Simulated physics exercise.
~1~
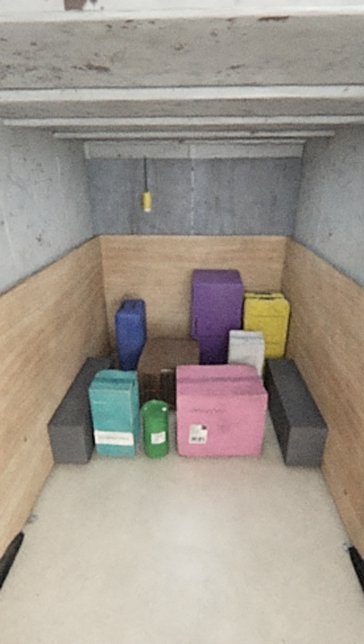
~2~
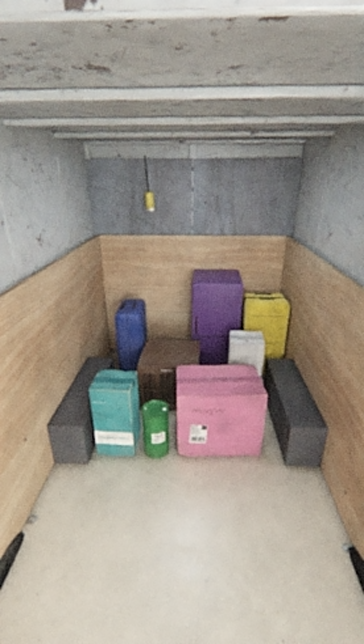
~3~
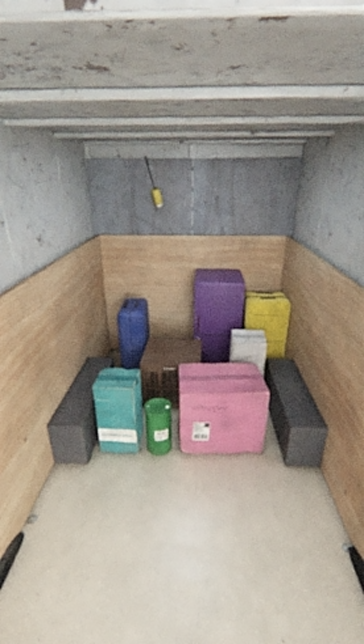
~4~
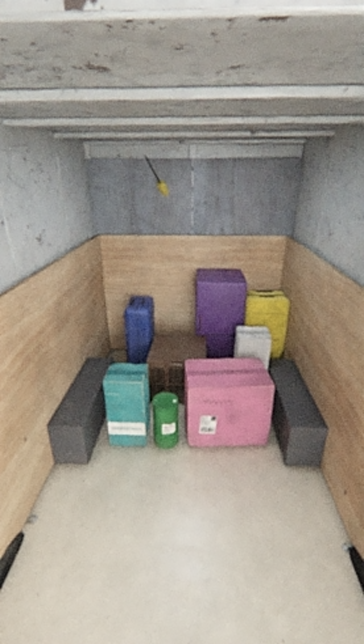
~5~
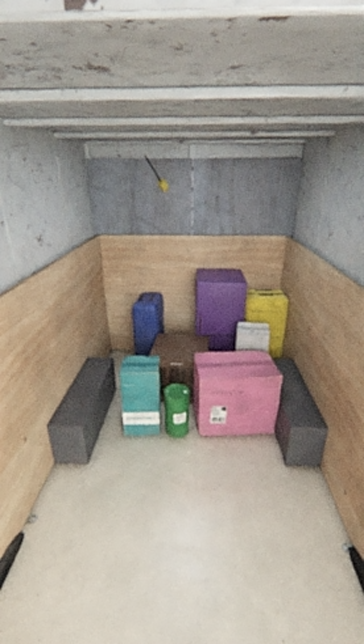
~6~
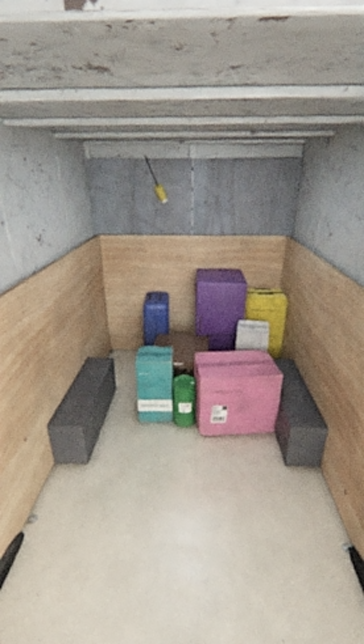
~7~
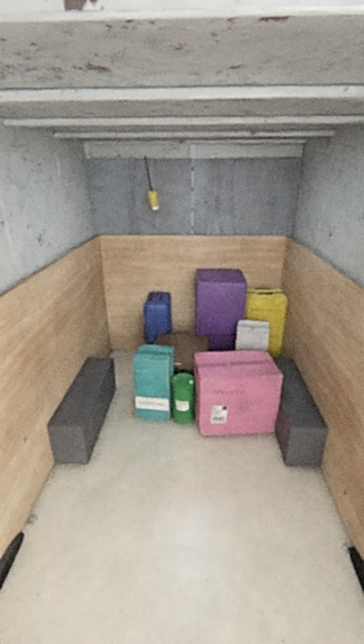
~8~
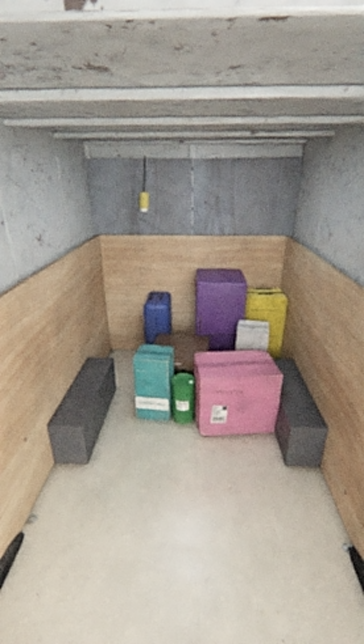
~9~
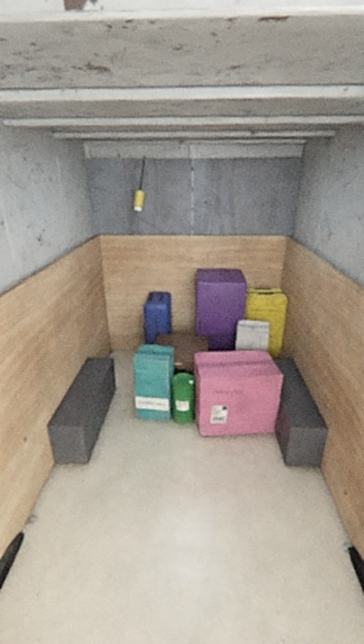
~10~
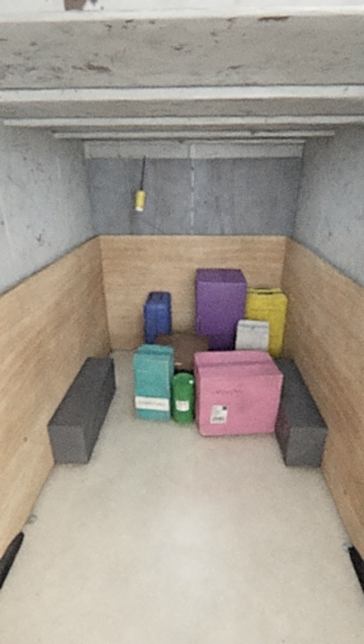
The load bay of a van is seen from behind, facing its front wall, with a grey wheel box on each side and a yellow lamp hanging from a cord. A blue case, a brown chest, a tall purple appliance and a yellow case stand at the back, with a white box, a turquoise box, a green canister and a large pink box nearer. The lamp swings right as the front items begin sliding right and forwards. The pink and white boxes stop first, while the turquoise box, canister and blue case slide slightly farther. The lamp swings back left, and everything rests upright, bunched towards the right.
